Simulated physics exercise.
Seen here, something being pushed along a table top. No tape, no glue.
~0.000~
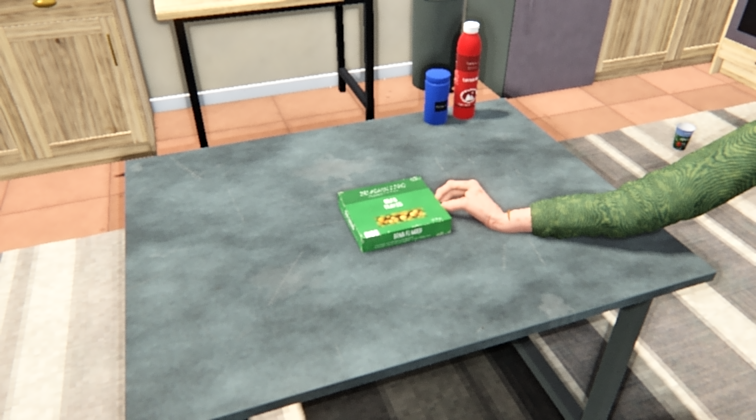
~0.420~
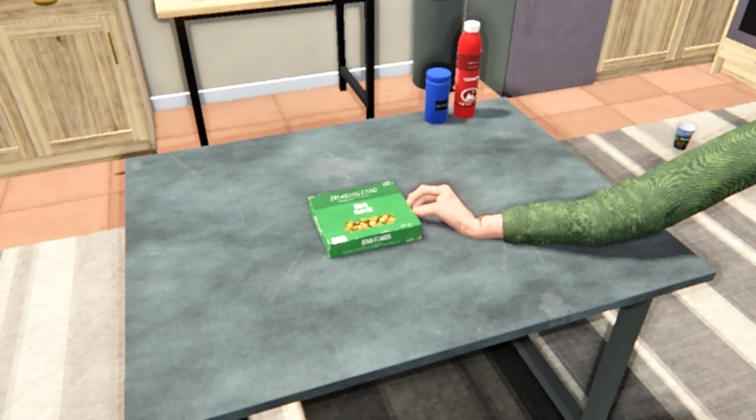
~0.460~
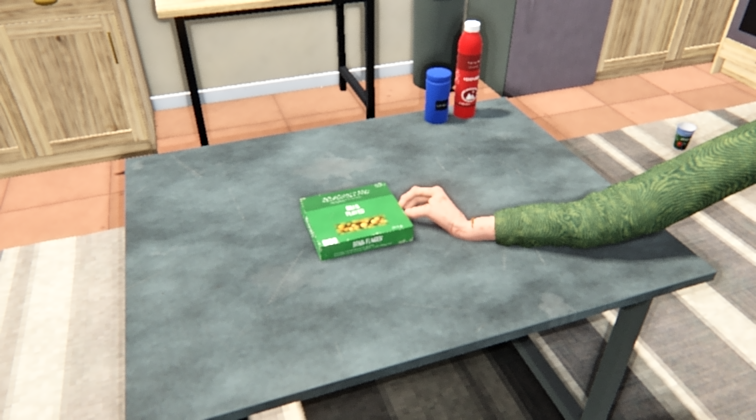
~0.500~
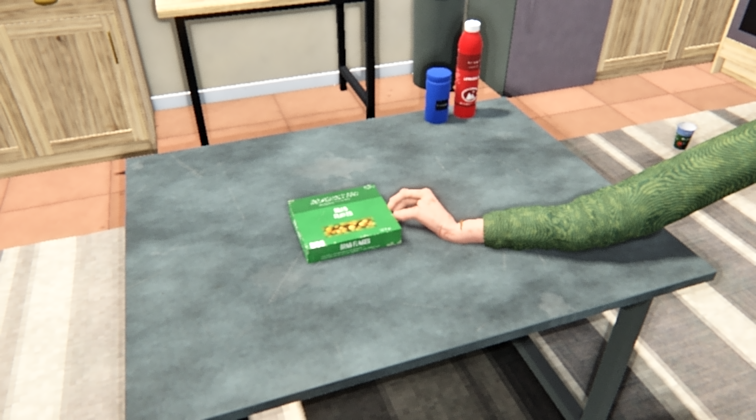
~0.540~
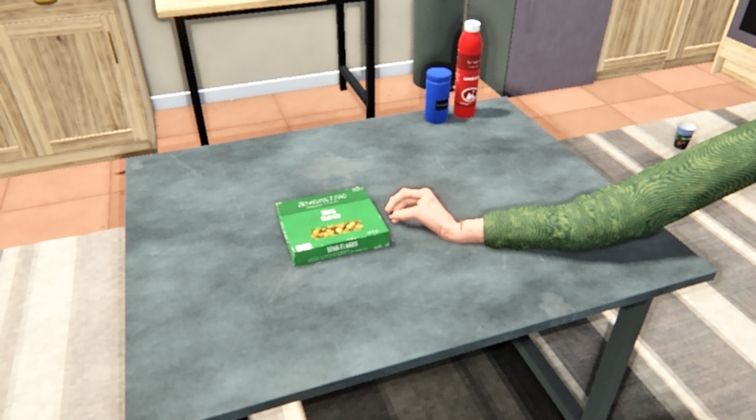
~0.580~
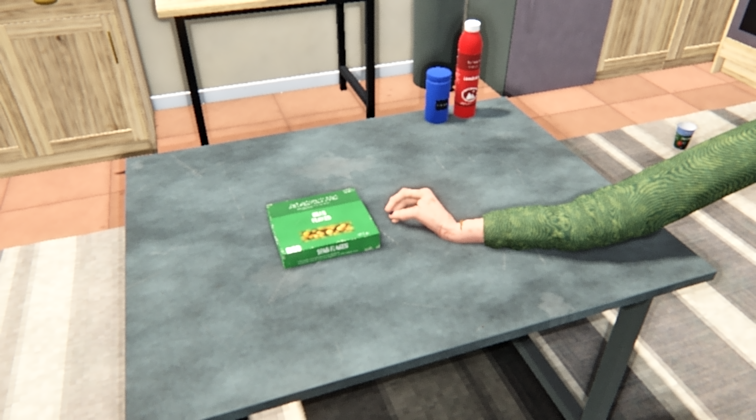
A green packet slides left across the table, pushed by a hand that then stops following.
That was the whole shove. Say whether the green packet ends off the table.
The green packet is still on the table.
By 0.82 s, green packet moved a little near (311, 228).
By 1.06 s, green packet resting near (311, 228).
When it is over (1.3 s), moved from the start, green packet. End places, in pixels of the last picture, green packet near (311, 228).
